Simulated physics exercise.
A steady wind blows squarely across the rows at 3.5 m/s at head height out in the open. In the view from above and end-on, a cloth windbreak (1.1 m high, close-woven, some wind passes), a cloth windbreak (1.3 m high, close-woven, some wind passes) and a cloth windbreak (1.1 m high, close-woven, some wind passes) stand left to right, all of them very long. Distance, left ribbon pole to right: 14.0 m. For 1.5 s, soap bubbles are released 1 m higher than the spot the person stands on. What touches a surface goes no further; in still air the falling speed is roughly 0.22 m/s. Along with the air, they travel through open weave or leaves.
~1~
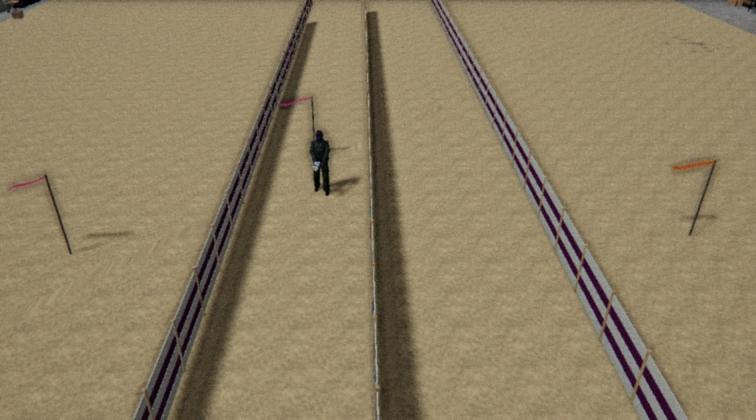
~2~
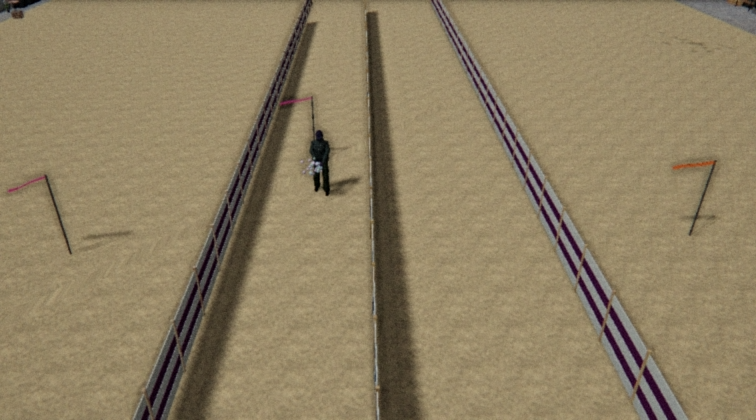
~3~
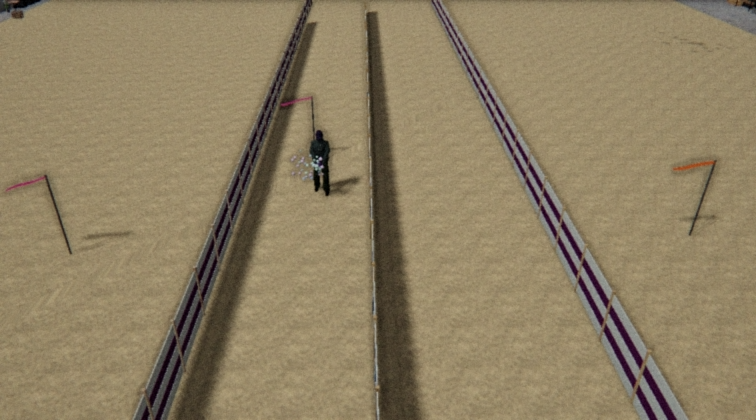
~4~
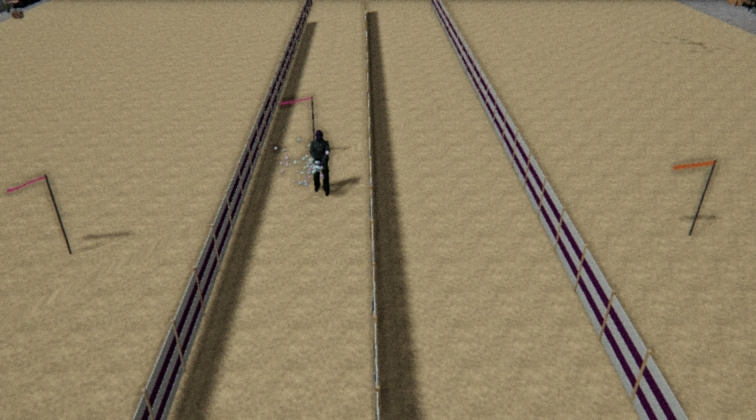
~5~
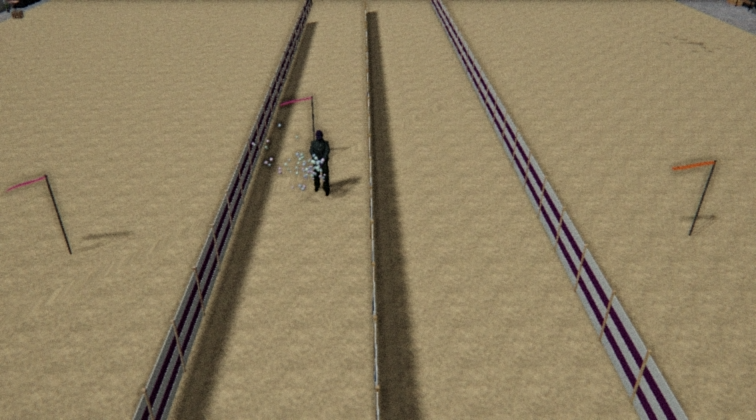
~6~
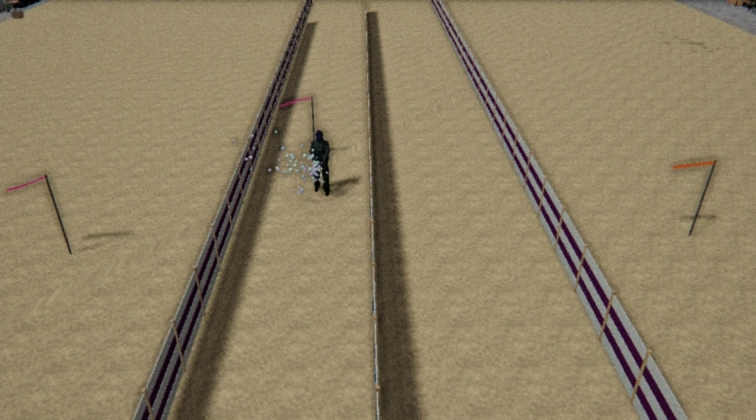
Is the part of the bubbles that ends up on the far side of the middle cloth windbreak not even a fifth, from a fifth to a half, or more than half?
It is not even a fifth.
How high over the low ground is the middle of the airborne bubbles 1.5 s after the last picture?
Roughly 0.8 m up.
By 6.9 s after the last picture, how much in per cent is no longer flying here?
About 65 %.
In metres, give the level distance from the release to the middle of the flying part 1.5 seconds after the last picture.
The distance is close to 1.0 m.
Then, 1.5 s after the last picture, 0 % is beyond the middle cloth windbreak; 4 % has touched down or left; the middle of what still flies is 0.9 m above the low ground, near (275, 171).
Then, 3.0 s after the last picture, 0 % is beyond the middle cloth windbreak; 20 % has touched down or left; the middle of what still flies is 0.7 m above the low ground, near (222, 178).
Then, 6.9 s after the last picture, 0 % is beyond the middle cloth windbreak; 64 % has touched down or left.
Then, 19.0 s after the last picture, 0 % is beyond the middle cloth windbreak; 99 % has touched down or left.
Then, 44.0 s after the last picture, 0 % is beyond the middle cloth windbreak; 100 % has touched down or left.
